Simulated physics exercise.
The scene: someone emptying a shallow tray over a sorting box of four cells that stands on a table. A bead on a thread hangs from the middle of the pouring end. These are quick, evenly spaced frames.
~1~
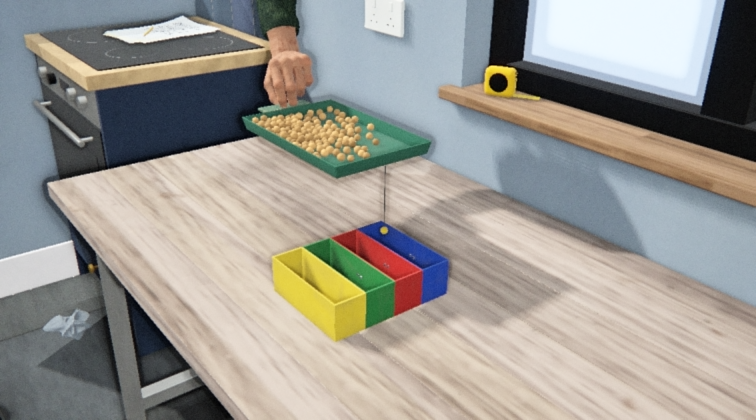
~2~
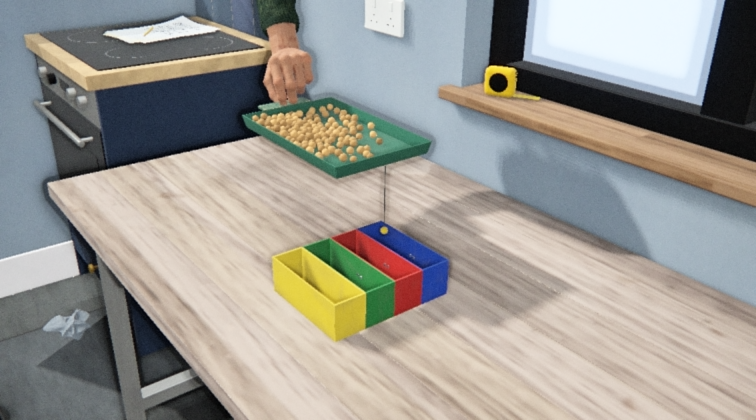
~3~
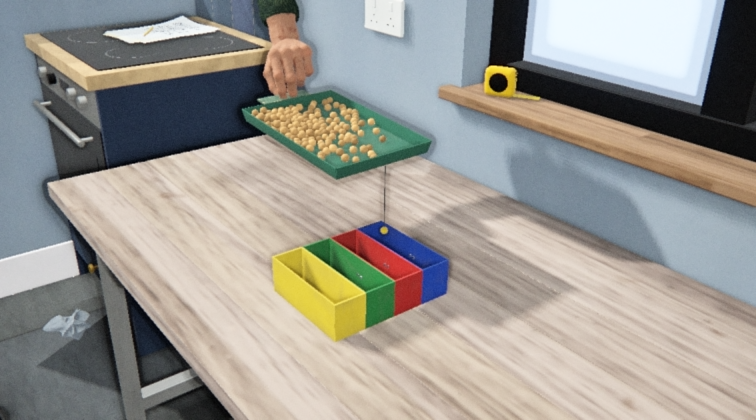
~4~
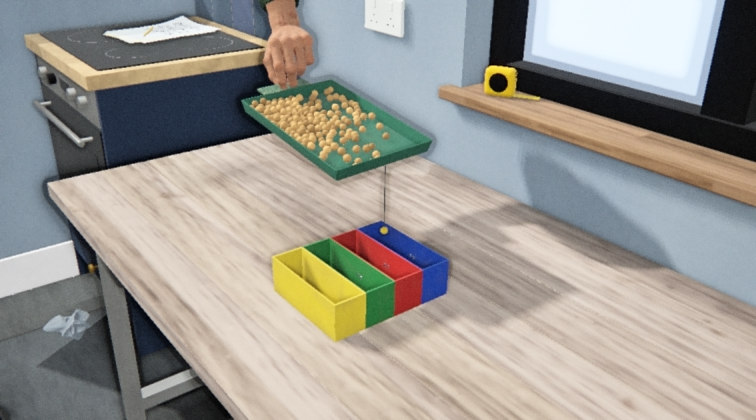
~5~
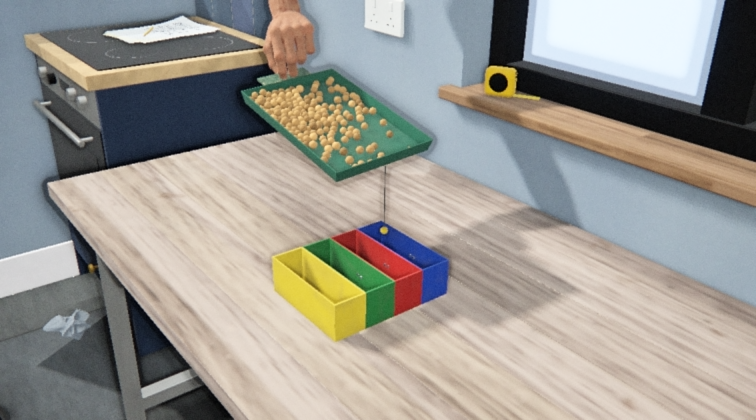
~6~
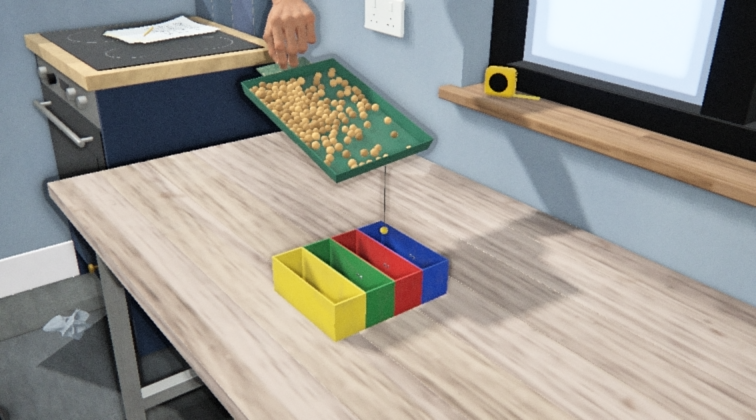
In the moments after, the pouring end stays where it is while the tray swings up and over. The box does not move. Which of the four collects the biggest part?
The green cell gets the most.
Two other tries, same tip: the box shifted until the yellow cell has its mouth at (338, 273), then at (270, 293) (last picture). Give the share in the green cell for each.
Roughly 40 per cent, and 10 per cent.
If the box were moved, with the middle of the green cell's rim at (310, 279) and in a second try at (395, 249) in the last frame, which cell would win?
In turn: That red cell; yellow.
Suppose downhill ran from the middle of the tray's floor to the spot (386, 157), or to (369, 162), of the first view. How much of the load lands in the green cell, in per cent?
In turn 0 and 20 in a hundred.
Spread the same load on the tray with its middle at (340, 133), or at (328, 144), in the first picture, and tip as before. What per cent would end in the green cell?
Near 50 % and 50 %.
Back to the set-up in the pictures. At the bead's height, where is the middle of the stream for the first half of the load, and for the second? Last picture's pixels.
Early half (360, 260), late half (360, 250).
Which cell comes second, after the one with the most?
It is that red cell.
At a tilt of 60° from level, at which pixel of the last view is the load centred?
Roughly at (357, 161).
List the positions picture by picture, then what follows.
In the first picture, corners of the pouring end near (336, 165) and (427, 141), level; middle of the load near (304, 130), round wooden beads; bead on its thread near (384, 230); yellow cell near (350, 314); green cell near (380, 301); red cell near (408, 290); blue cell near (435, 279).
In the second picture, corners of the pouring end near (337, 165) and (427, 141), level; middle of the load near (305, 129), a little on the move.
In the third picture, corners of the pouring end near (337, 167) and (428, 140), tipped barely, lowest at the left corner; middle of the load near (305, 126), near a quarter on the move.
In the fourth picture, corners of the pouring end near (337, 168) and (428, 140), tipped a little, lowest at the left corner; middle of the load near (305, 120), near a quarter on the move.
In the fifth picture, corners of the pouring end near (337, 170) and (429, 139), tipped a little, lowest at the left corner; middle of the load near (306, 115), near a third on the move.
In the sixth picture, corners of the pouring end near (337, 172) and (429, 138), tipped clearly, lowest at the left corner; middle of the load near (307, 113), the bulk on the move; yellow cell near (350, 314); green cell near (380, 301); red cell near (408, 290); blue cell near (435, 279).
Shortly afterwards, tray tipped steeply; the bulk on the tray; a little in the green cell; only a few in the yellow cell; only a few in the red cell; a little falling or outside the box.
Next, tray tipped right over; a little on the tray; near a third in the green cell; near a quarter in the red cell; a little in the blue cell; a little in the yellow cell; near a quarter falling or outside the box.
Some moments later, tray tipped past a quarter turn; near half in the green cell; near a quarter in the red cell; a little in the blue cell; a little in the yellow cell; a little falling or outside the box.
In the end, tray tipped past a quarter turn; near half in the green cell; near a quarter in the red cell; a little in the blue cell; a little in the yellow cell; a little outside the box.
